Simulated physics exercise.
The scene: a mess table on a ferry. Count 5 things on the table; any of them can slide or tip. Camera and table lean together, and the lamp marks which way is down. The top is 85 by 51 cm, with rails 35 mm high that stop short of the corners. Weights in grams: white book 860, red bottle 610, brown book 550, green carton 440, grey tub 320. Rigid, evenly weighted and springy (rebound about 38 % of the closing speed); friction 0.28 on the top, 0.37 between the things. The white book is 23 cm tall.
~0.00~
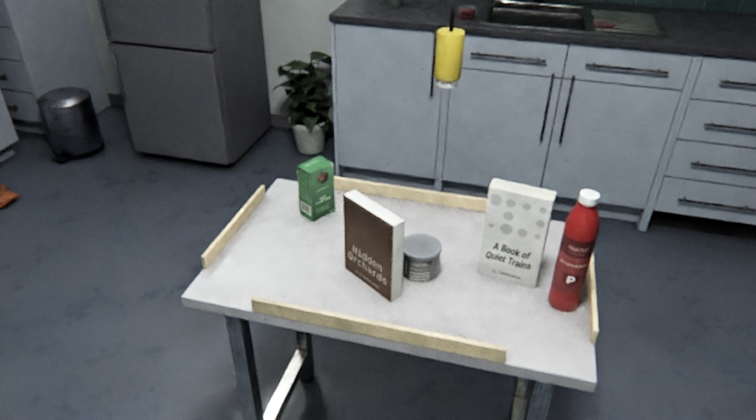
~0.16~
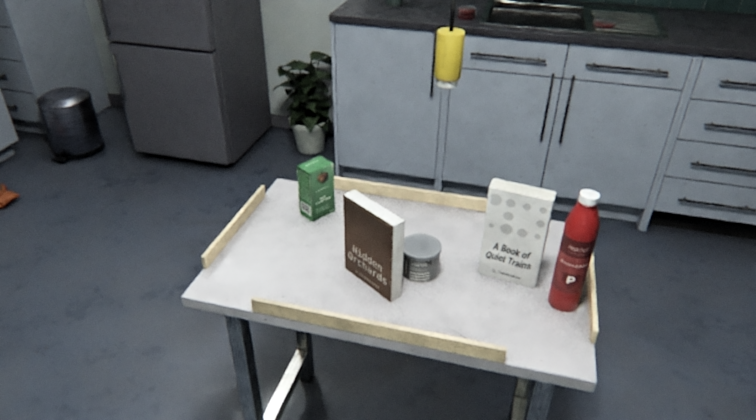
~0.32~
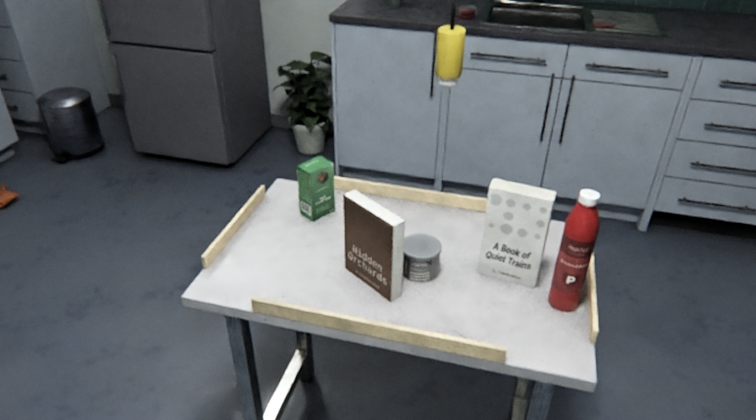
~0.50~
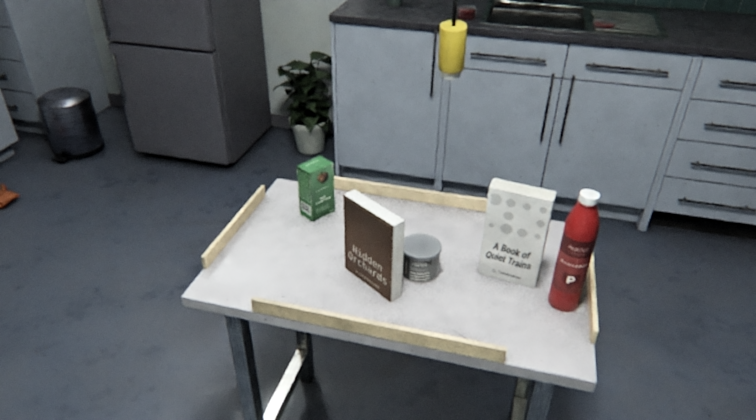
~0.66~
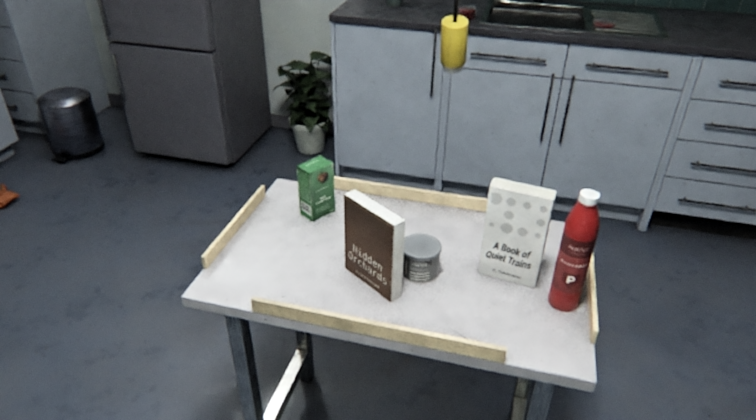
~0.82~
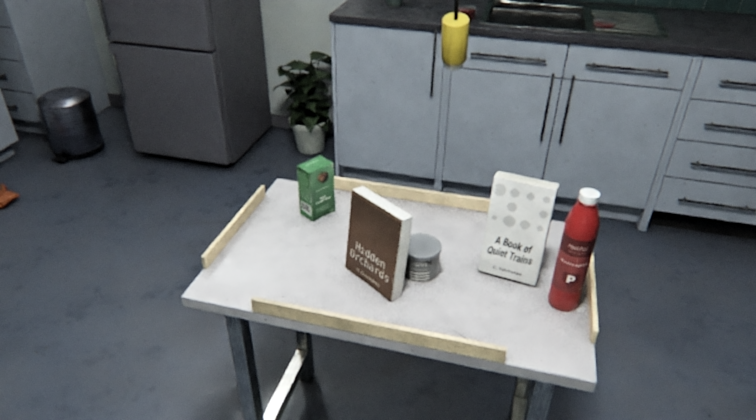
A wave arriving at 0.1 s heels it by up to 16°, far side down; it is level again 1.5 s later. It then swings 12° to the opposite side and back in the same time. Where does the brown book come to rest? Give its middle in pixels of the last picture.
Look near (378, 220).
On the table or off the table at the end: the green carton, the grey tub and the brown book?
The green carton ends on the table; the grey tub ends on the table; the brown book ends on the table.
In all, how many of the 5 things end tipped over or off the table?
3 of them.
By 1.12 s, heel 11°, far side down; brown book on its side near (398, 230); white book on its side; red bottle rocked 10° off its seat.
By 1.42 s, heel 2°, far side down; brown book on its side near (386, 218); white book on its side; red bottle rocked 66° off its seat.
By 2.62 s, heel 9°, near side down; red bottle now off the table; brown book on its side near (378, 220); white book on its side.
By 3.12 s, boat level; brown book on its side near (378, 220); white book on its side; grey tub 4 cm from its spot.
When it is over (4.1 s), off the table, red bottle; lying over on the table, white book and brown book; the other 2 within 5 cm of the start. End places, in pixels of the last picture, brown book near (378, 220).
